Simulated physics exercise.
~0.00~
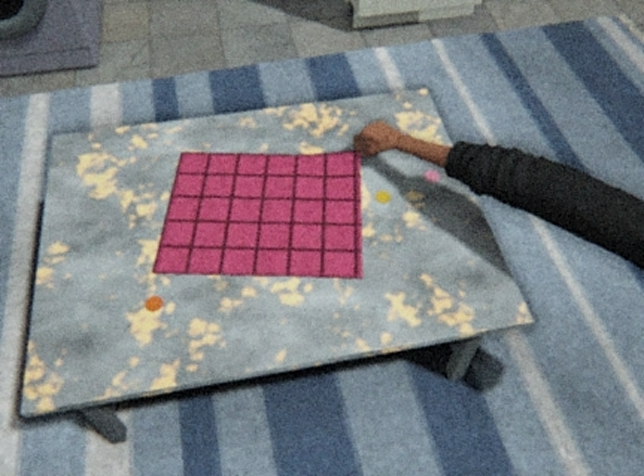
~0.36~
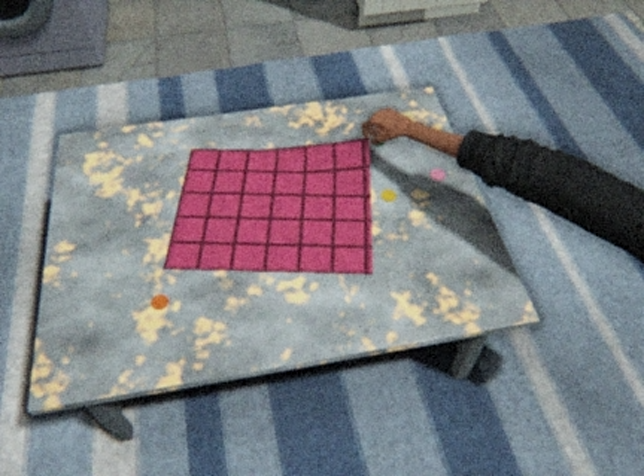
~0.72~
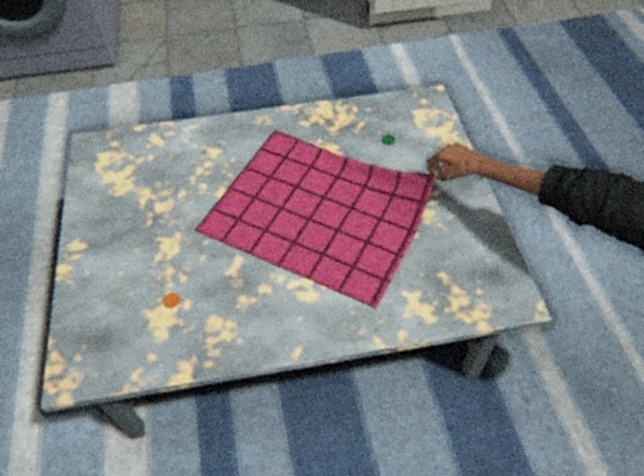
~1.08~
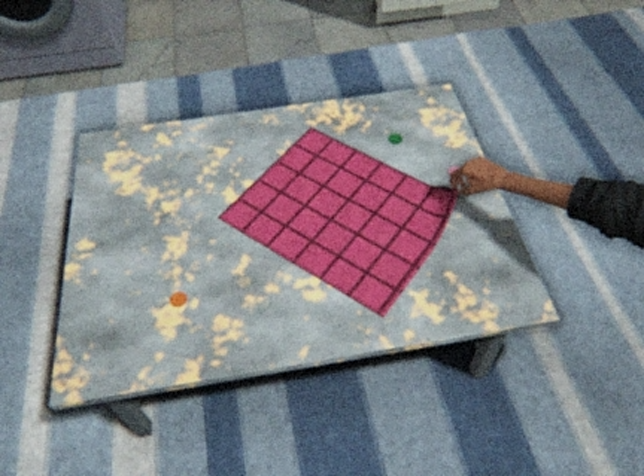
We see a hand holding the corner of a pink gridded cloth on a speckled folding table, pulling it to the right so that it turns askew, uncovering a green badge and covering a yellow lid, until the cloth lies almost entirely flat with the hand still at its corner.
